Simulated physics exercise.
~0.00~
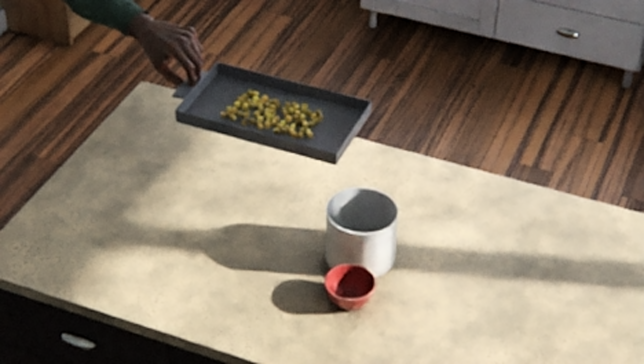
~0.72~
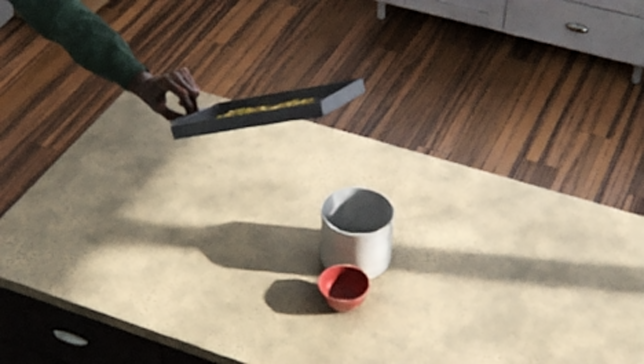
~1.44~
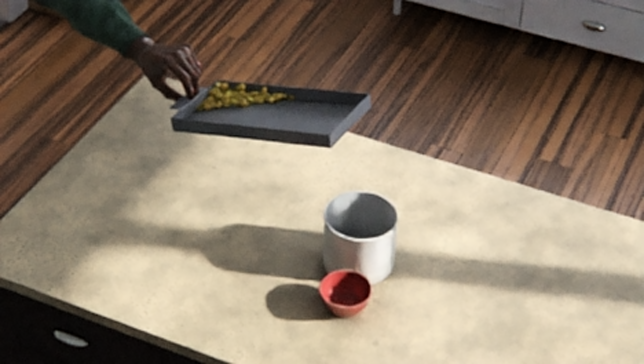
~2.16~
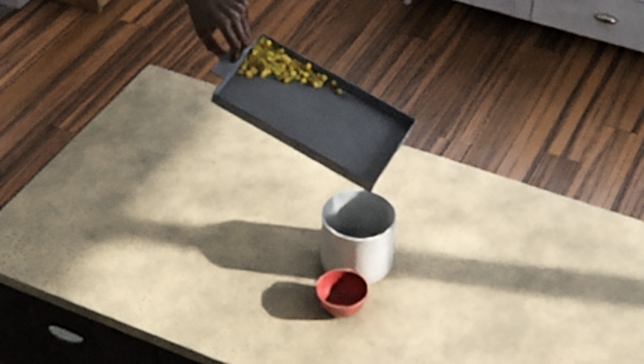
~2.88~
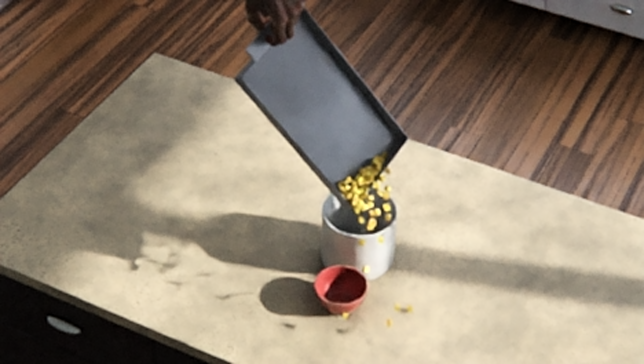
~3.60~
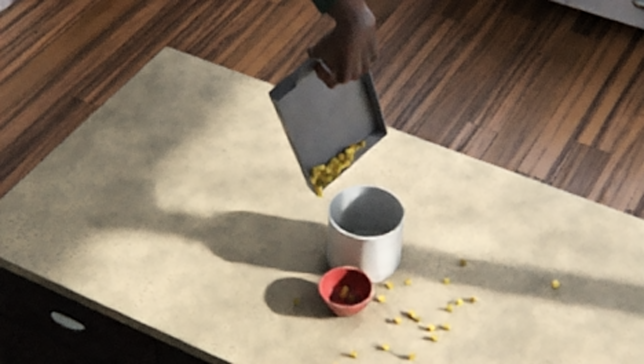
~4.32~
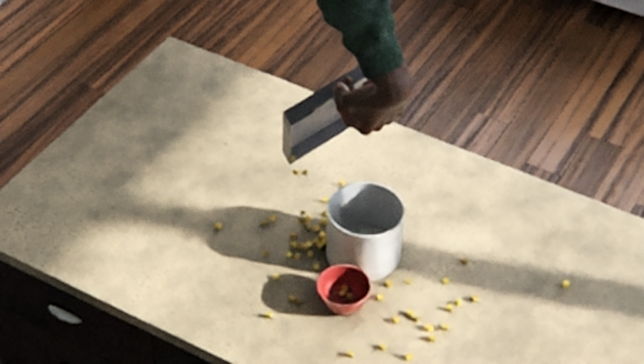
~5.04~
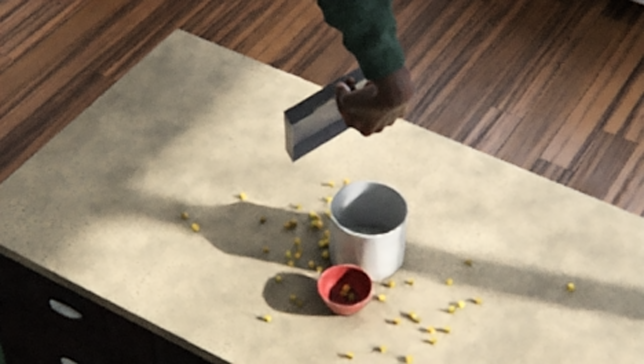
Yellow cheese cubes spilled all over the counter when a hand tipped a dark tray, levelled it, then tilted it steeply over a white pot and red bowl, leaving most scattered around them and only a few inside as the hand held the emptied tray.
